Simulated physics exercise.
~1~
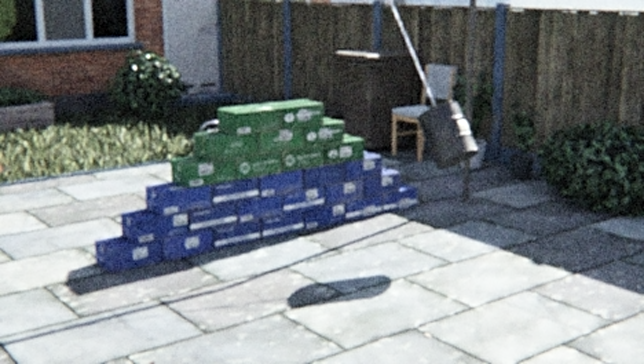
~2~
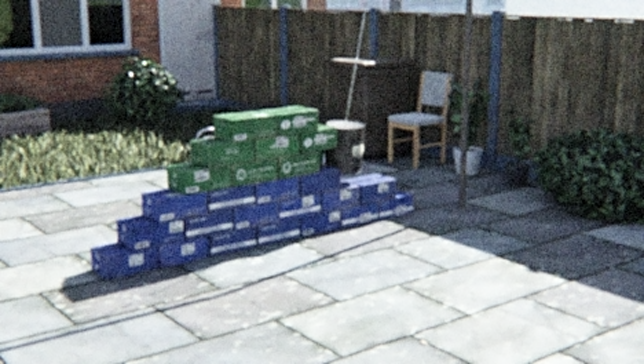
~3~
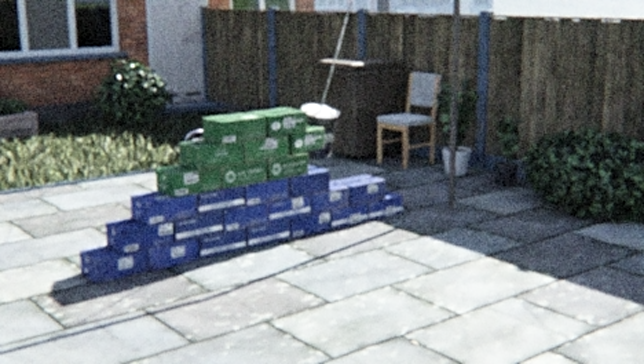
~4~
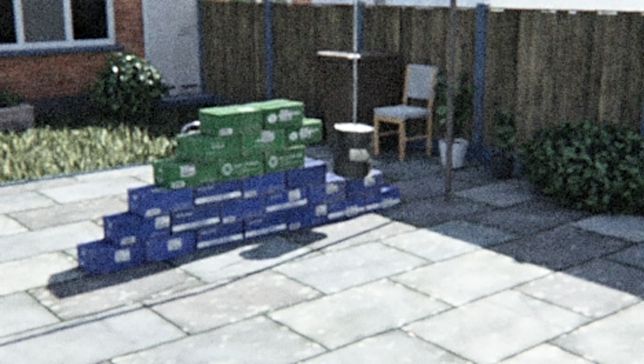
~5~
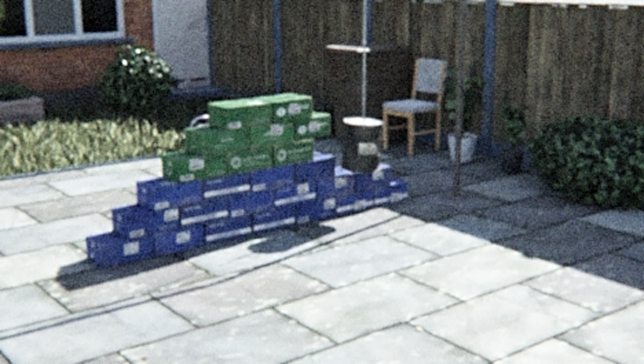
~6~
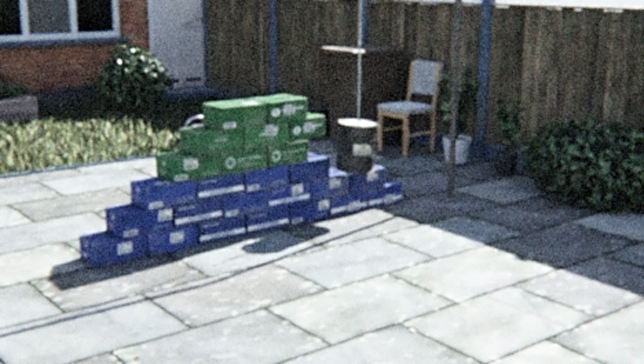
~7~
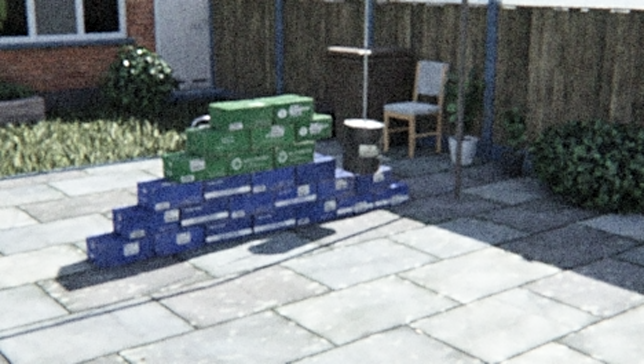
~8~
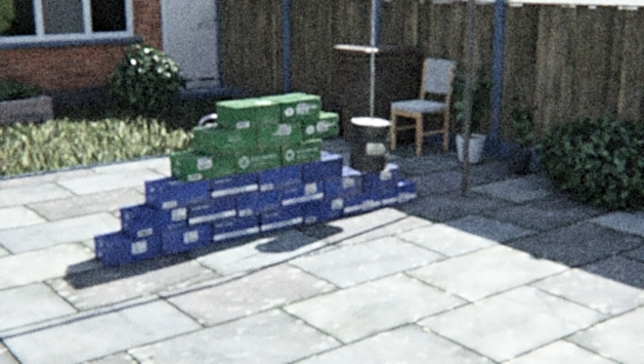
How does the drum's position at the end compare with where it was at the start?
At the start the drum is out to the right of the parcel wall, tilted on its slanting line. By the end it is further left, hanging almost upright by the right-hand part of the wall.
